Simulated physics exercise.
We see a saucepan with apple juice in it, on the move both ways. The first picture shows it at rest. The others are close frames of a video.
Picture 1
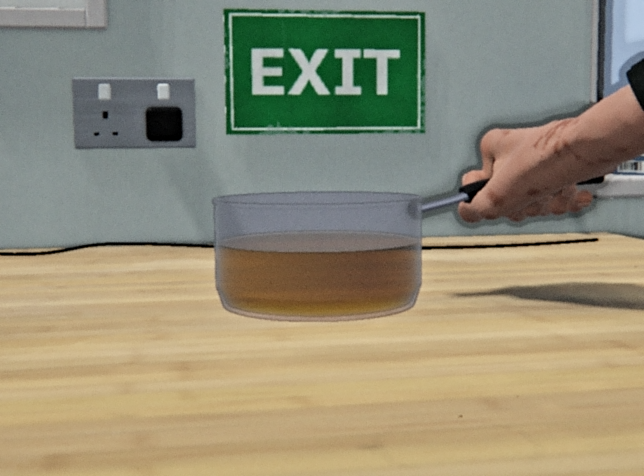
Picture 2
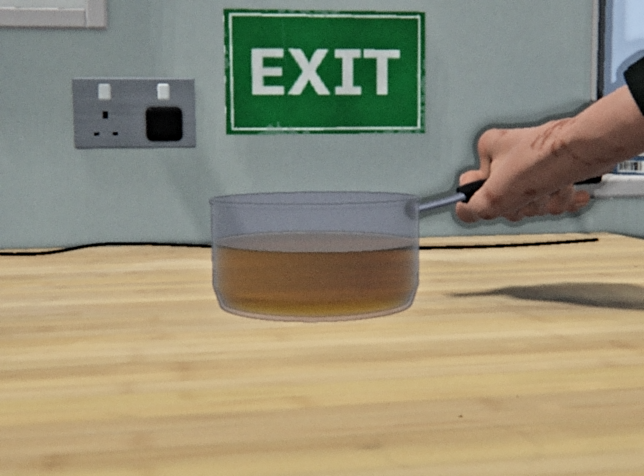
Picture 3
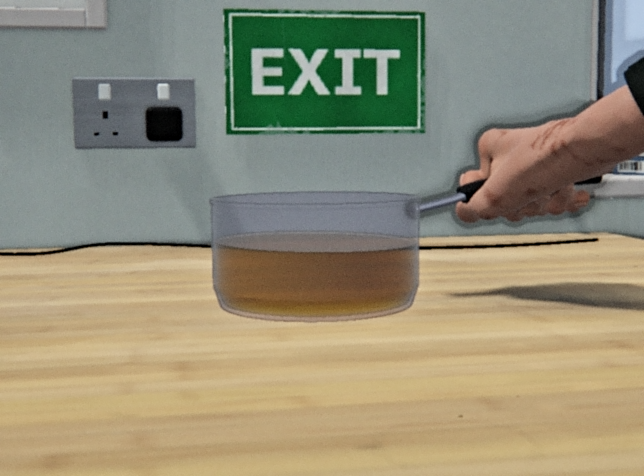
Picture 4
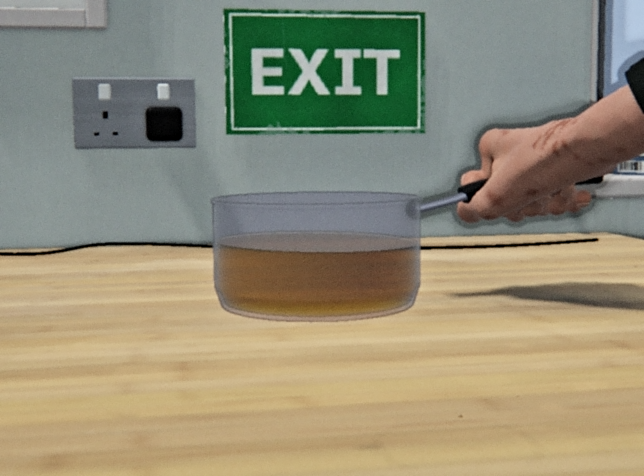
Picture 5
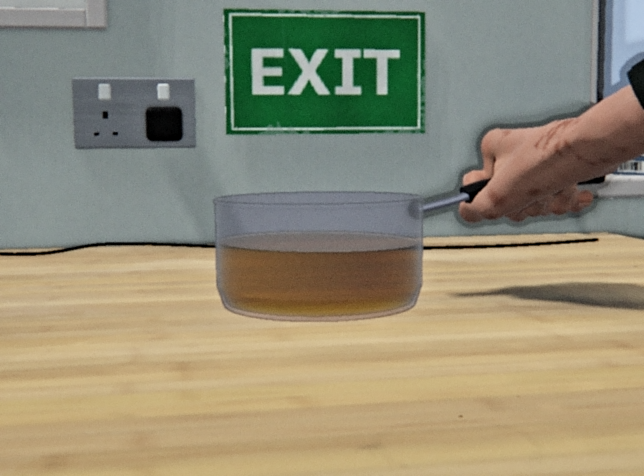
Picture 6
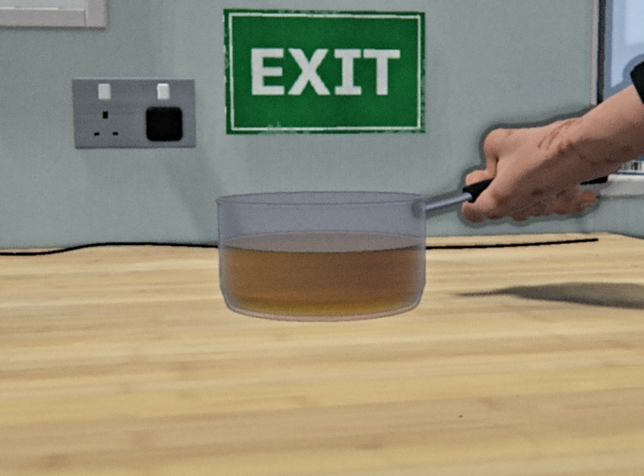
A hand holds a saucepan of brown liquid, shifting it slightly left, then slightly right.
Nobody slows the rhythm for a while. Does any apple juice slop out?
It keeps it all in.
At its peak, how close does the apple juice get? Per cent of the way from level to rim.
Close to 10 %.
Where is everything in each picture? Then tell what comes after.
In the first frame, saucepan (318, 248) about half full; at rest.
In the second frame, saucepan about half full, surface at (316, 241); surface about level.
In the third frame, saucepan (316, 248) about half full; surface about level.
In the fourth frame, saucepan about half full, surface at (317, 241); surface about level.
In the fifth frame, saucepan (320, 248) about half full; surface about level.
In the sixth frame, saucepan about half full, surface at (322, 241); surface about level.
Soon after, the highest wave so far stays far below the rim.
In the end, the highest wave so far stays far below the rim; nothing has left it.
